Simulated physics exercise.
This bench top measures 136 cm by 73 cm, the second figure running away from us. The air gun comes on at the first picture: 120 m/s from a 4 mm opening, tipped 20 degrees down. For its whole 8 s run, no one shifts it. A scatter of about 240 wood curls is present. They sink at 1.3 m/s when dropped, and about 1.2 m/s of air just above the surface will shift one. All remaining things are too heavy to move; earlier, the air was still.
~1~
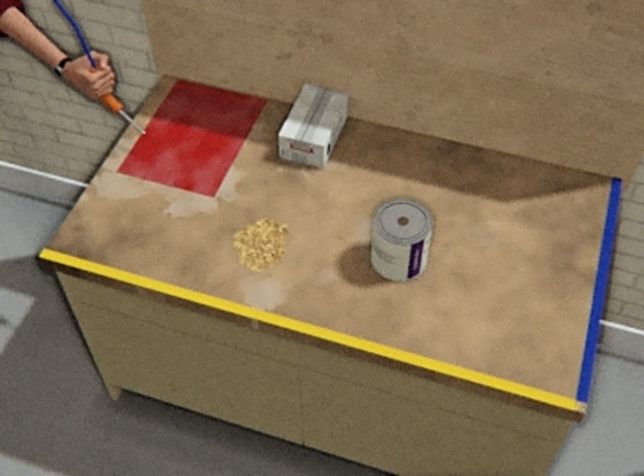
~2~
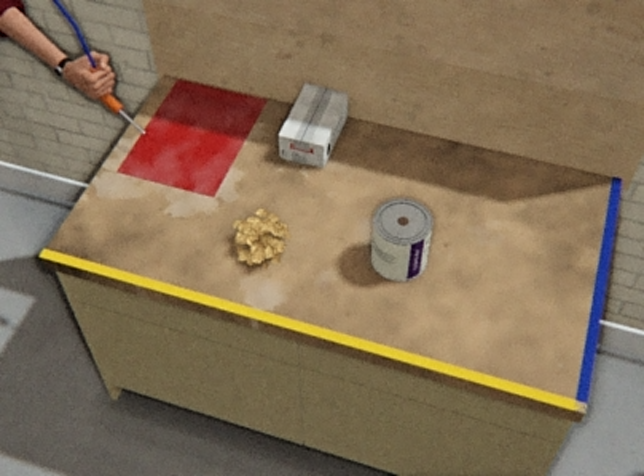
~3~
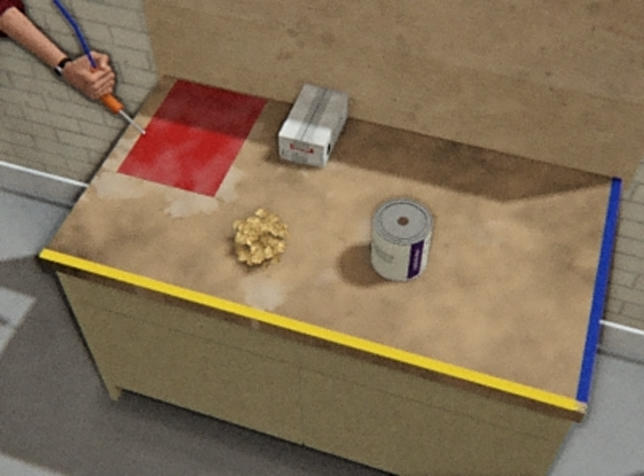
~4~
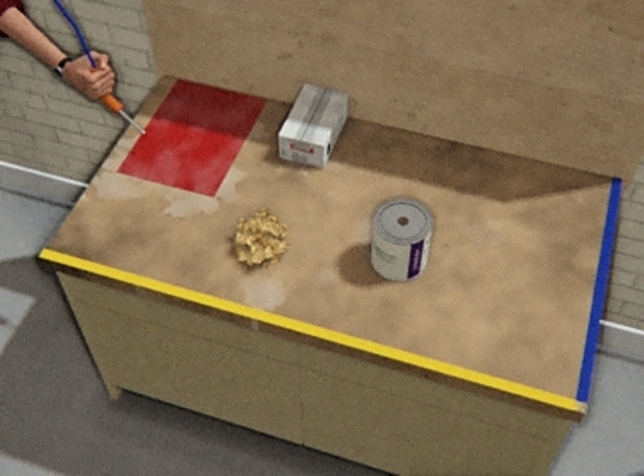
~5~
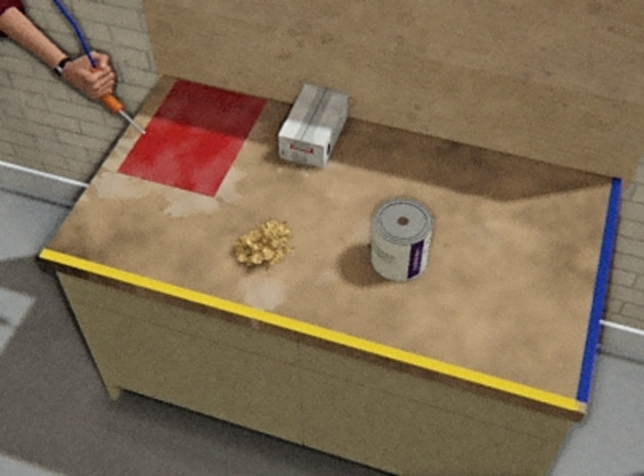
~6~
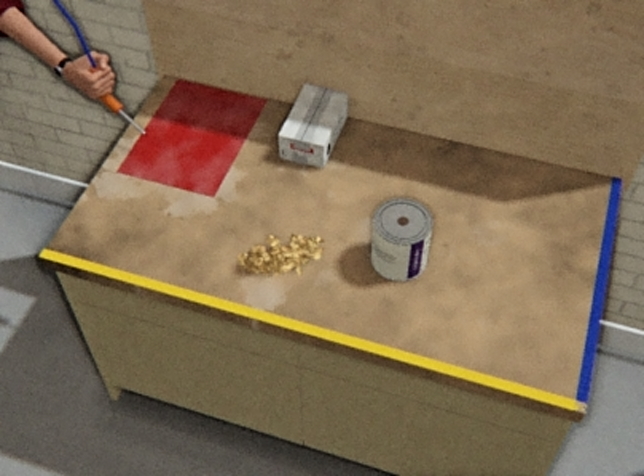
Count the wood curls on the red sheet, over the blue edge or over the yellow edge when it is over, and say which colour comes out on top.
The yellow one comes out on top.
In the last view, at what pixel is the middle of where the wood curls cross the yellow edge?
I'd put my finger close to (360, 349).
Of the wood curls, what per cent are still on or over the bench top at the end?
My guess is near 0 per cent.
Then, 1.4 s after the last picture, 1 % are on the move or not yet settled, 89 % are over the yellow edge, 0 % on the red sheet and 11 % over the blue edge.
Then, 2.3 s after the last picture, 0 % are on the move or not yet settled, 89 % are over the yellow edge, 0 % on the red sheet and 11 % over the blue edge.
Then, 4.2 s after the last picture, 0 % are on the move or not yet settled, 89 % are over the yellow edge, 0 % on the red sheet and 11 % over the blue edge.
Then, 7.8 s after the last picture, at the end, 89 % are over the yellow edge, 0 % on the red sheet and 11 % over the blue edge.
